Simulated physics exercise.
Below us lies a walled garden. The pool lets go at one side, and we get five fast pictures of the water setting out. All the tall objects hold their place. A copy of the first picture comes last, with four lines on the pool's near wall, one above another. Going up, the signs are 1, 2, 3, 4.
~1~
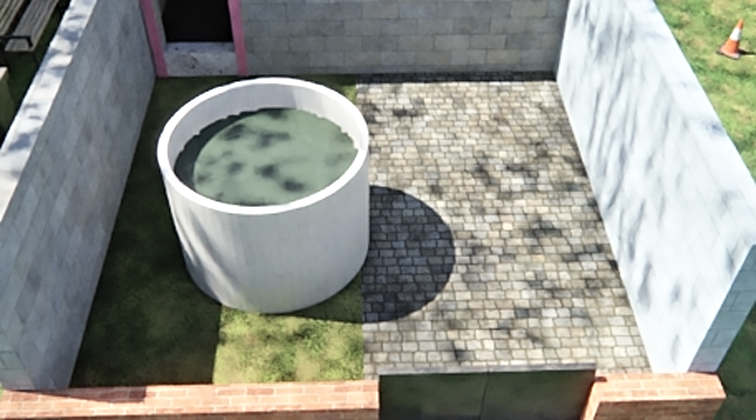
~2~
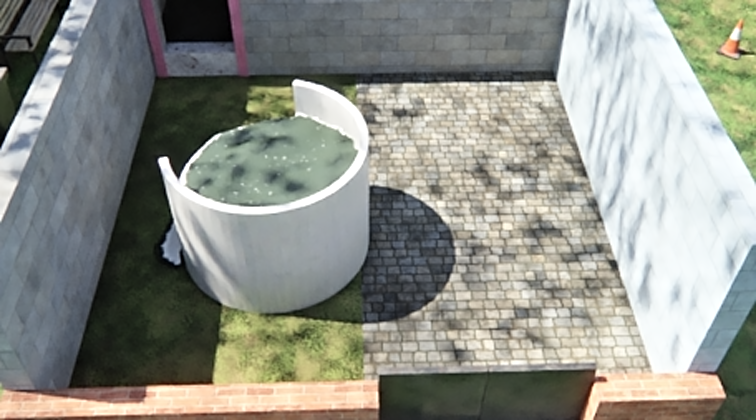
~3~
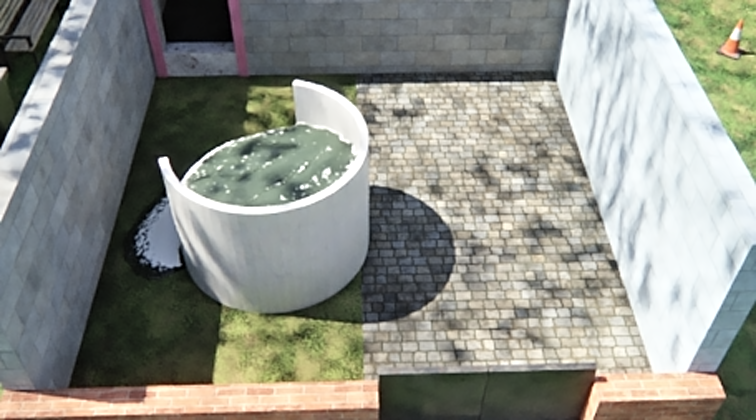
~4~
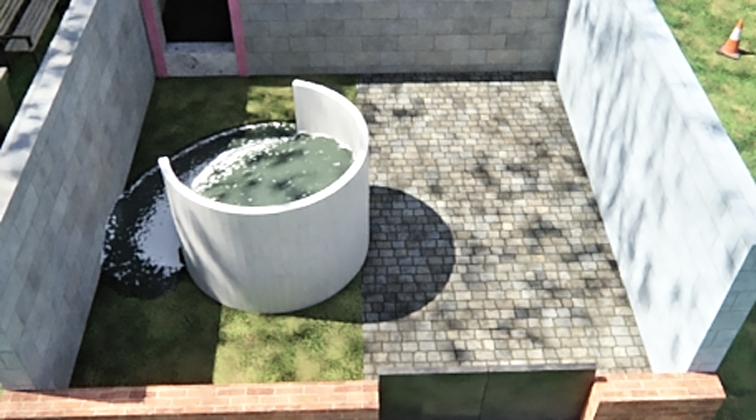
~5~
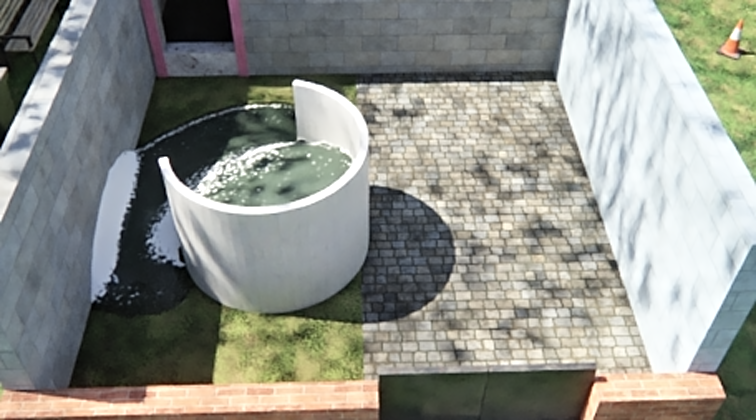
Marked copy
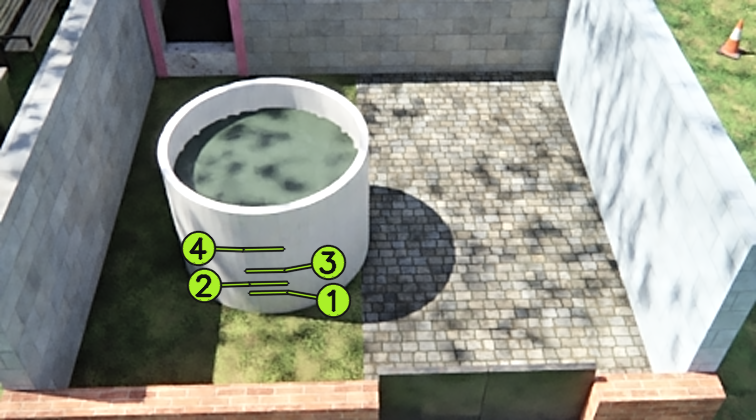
In a walled garden, the back left part of a round white pool's wall disappeared, and the dark green water poured out through the gap, spreading foamy across the grass to the left wall.
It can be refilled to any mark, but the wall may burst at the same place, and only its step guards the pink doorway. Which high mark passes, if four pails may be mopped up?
That is line 3.
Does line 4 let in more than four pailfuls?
Yes, that goes wrong.
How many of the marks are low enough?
Three of them.
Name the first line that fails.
4 it is.
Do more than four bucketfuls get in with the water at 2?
No, that is safe.
In lime, 1 at (269, 292); 2 at (267, 283); 3 at (266, 270); 4 at (262, 249); from the bottom up 1, 2, 3, 4.
With 1, nothing gets over.
With 2, nothing gets over.
With 3, a bucket or two gets in.
With 4, about 11 bucketfuls get in.
